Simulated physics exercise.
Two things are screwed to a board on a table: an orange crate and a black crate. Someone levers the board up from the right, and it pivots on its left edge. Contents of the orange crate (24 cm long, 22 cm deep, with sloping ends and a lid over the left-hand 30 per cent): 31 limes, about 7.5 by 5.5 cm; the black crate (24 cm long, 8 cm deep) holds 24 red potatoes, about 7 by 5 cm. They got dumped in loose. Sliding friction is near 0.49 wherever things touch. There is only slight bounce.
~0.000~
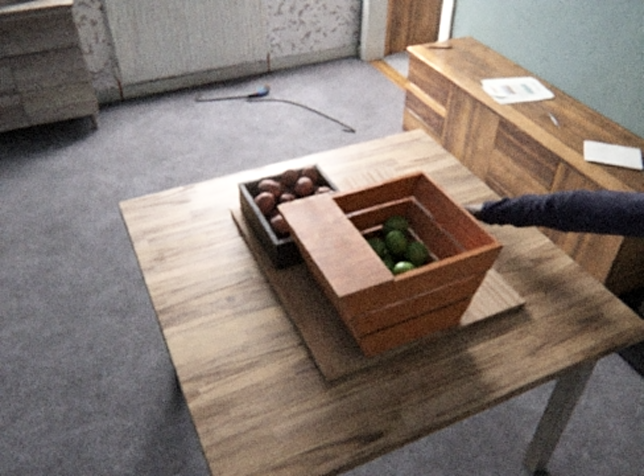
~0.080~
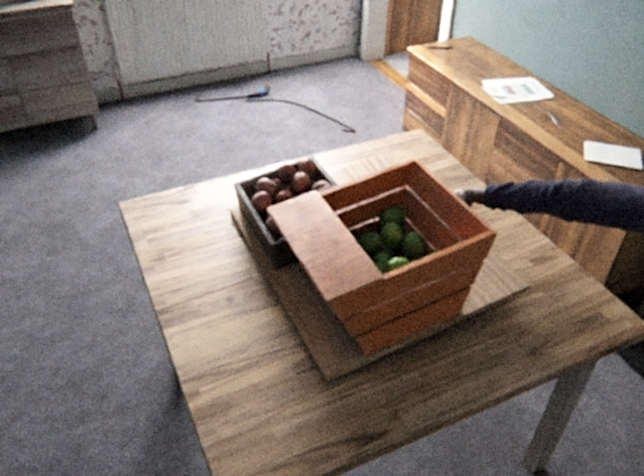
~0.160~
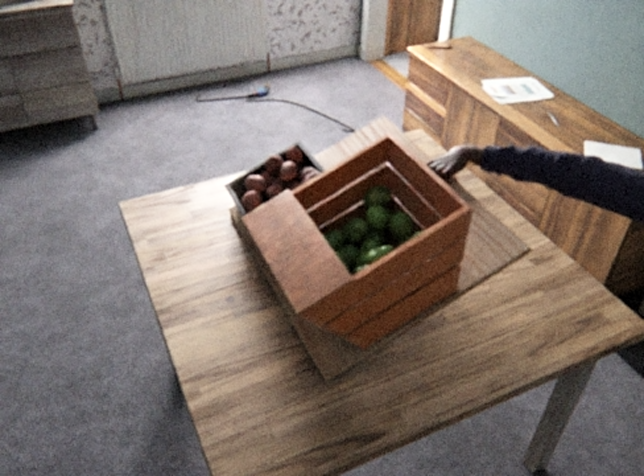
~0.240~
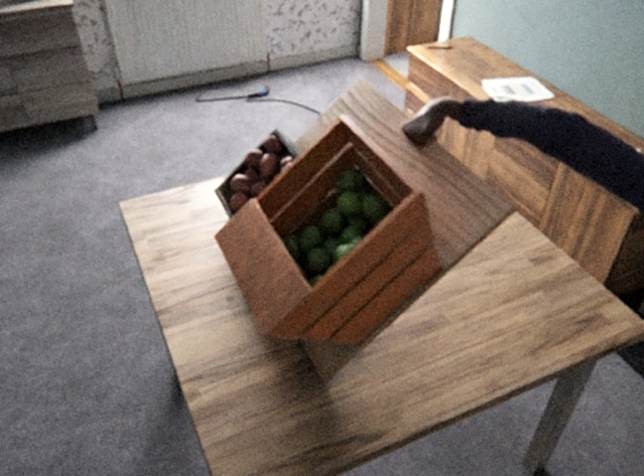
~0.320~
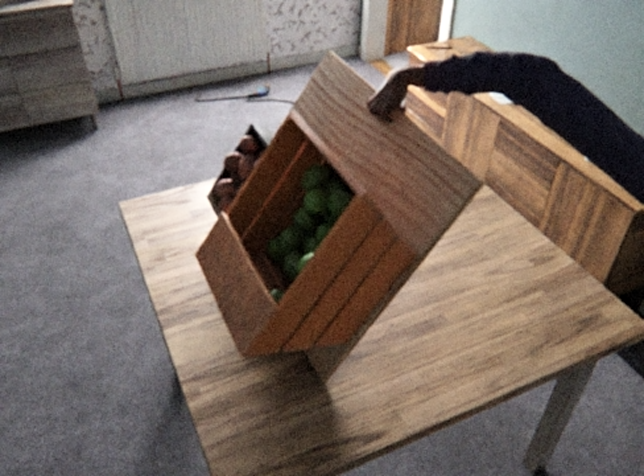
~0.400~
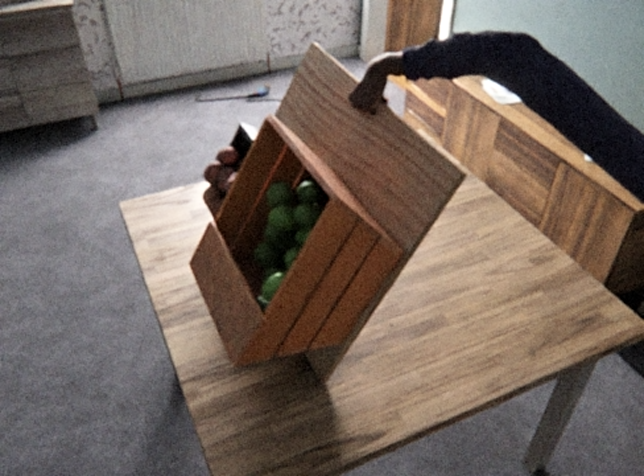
We see an orange crate of round green items and a smaller black crate of red potatoes on a board on a table, as a hand raises the board's right side, tilting both crates steeply to the left.
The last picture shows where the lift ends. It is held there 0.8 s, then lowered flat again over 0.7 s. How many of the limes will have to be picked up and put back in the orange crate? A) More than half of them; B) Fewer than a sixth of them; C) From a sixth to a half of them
B, fewer than a sixth of them.
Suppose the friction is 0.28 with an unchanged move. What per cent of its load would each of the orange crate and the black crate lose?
Orange crate 0, black crate 20 per cent.
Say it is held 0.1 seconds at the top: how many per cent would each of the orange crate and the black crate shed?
With that change, orange crate sheds 0 percent and black crate sheds 40 percent.
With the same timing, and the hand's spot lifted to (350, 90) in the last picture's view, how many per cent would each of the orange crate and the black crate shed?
Orange crate 0 %, black crate 60 %.
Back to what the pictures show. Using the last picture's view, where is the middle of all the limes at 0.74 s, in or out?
Somewhere around pixel (281, 272).
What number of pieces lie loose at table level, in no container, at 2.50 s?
About 2 of them.
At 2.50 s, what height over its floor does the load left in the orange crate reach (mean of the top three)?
Around 18 centimetres.
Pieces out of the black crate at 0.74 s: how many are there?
About: Black crate 8.
After 0.74 s, tilt 59°; 0 of 31 out of the orange crate and 8 of 24 out of the black crate.
After 1.16 s, tilt 59°; 0 of 31 out of the orange crate and 8 of 24 out of the black crate.
After 1.75 s, tilt 7°; 0 of 31 out of the orange crate and 8 of 24 out of the black crate.
When it is over (at 2.50 s), 0 of 31 out of the orange crate and 8 of 24 out of the black crate. Asked share, 0 of 31, 0 per cent.
